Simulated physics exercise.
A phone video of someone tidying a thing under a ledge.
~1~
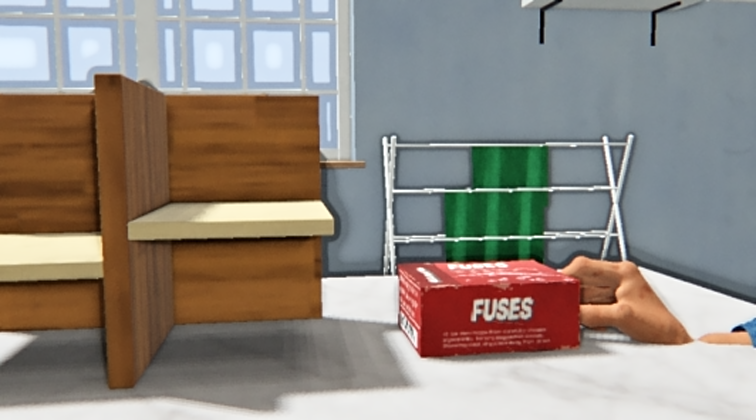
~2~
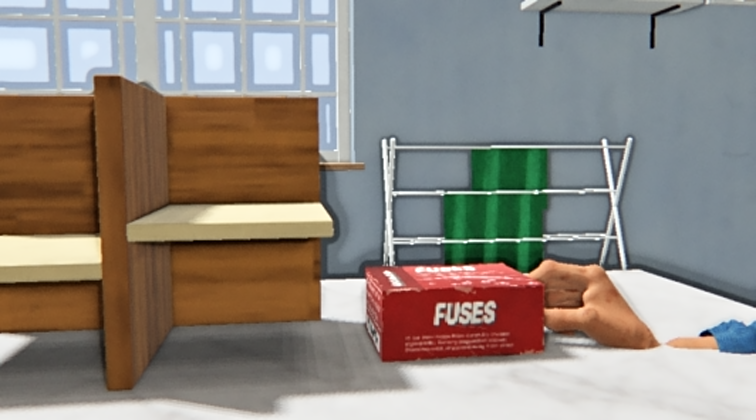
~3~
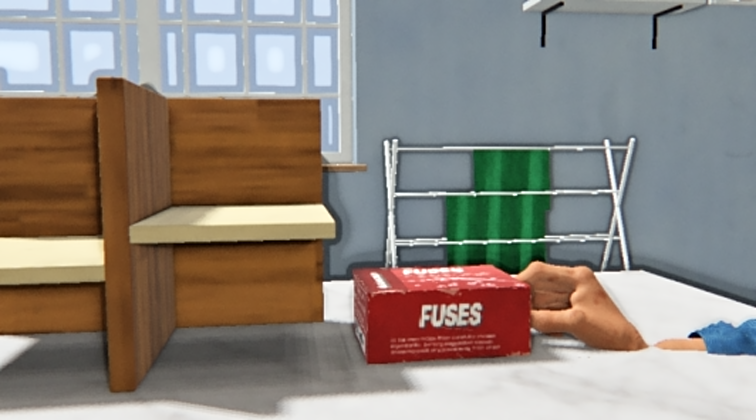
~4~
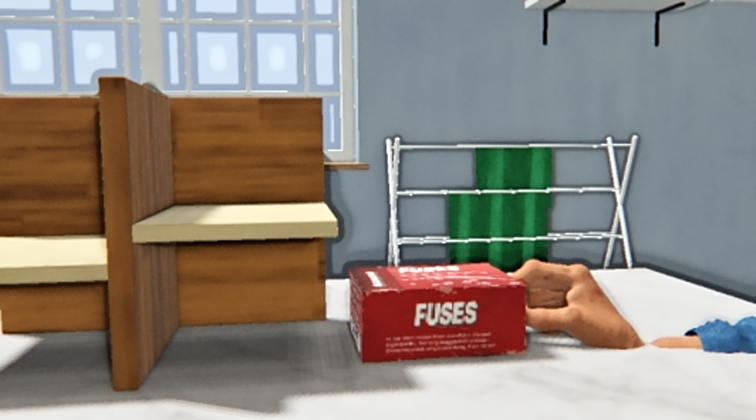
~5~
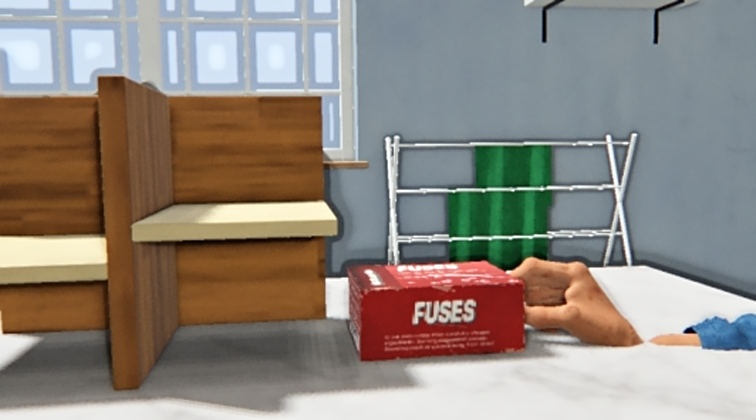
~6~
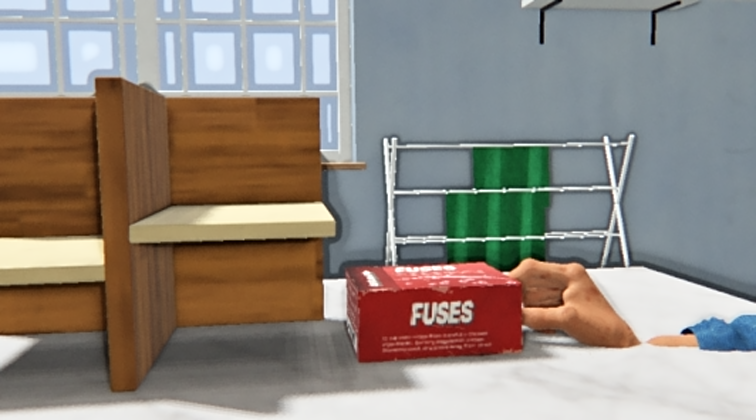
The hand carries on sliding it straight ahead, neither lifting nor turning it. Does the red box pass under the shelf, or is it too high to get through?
Chances are it gets underneath.
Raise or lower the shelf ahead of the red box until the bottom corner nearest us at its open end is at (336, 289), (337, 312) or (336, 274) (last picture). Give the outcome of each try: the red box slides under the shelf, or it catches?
The red box: Passes beneath; hits the shelf; passes beneath.
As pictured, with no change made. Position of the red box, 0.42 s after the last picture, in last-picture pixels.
Roughly at (374, 310).
Then, 0.42 s on from there, red box sliding up to the opening near (374, 310).
Then, 0.72 s on from there, red box part of the way in near (311, 314).
In the end, the red box goes under, near (254, 316).
